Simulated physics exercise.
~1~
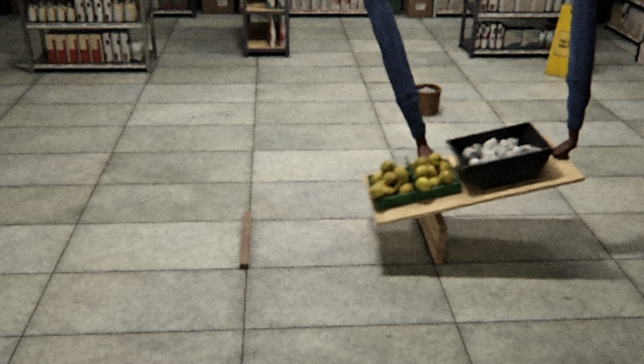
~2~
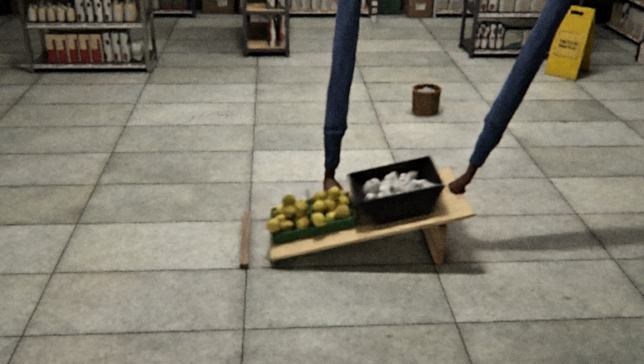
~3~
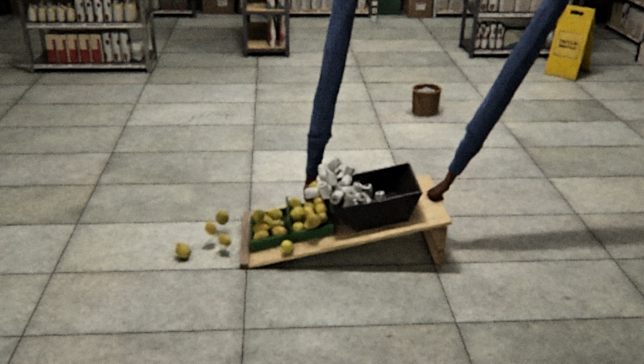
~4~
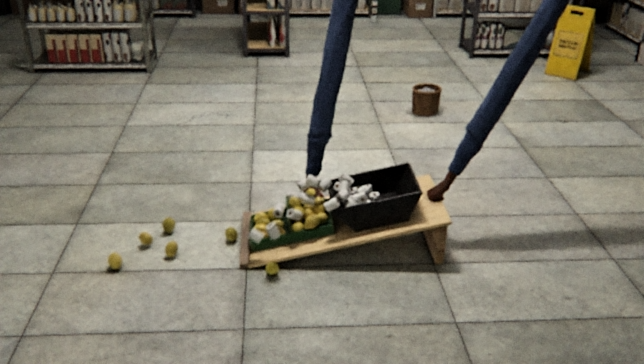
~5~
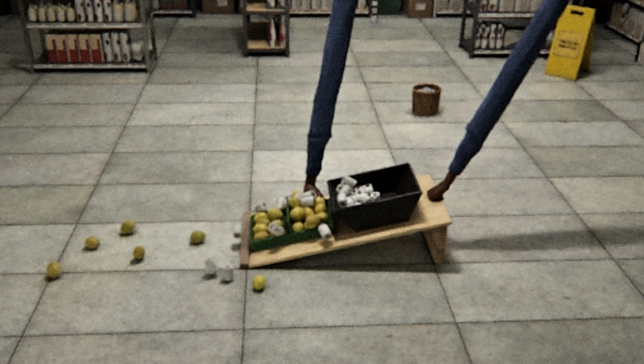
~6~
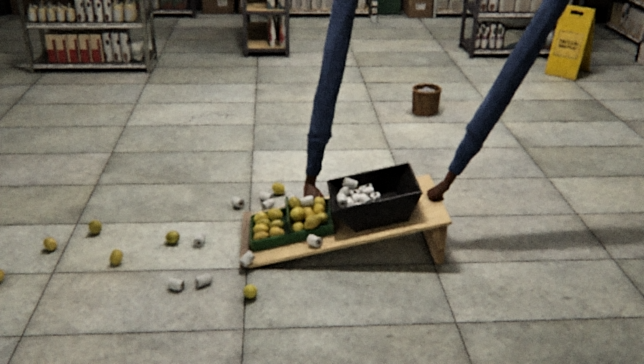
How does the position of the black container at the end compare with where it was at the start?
It ends up farther to the left and lower in view than at the start, sitting on the sloping board that has come to rest against the batten on the floor.
The footage shows two blue-sleeved arms lowering a tilted board with a green container of lemons and a black container of white rolls leftward against a batten on the tiled floor, where some rolls tumble into the lemons and pieces from both loads scatter left while many stay aboard.
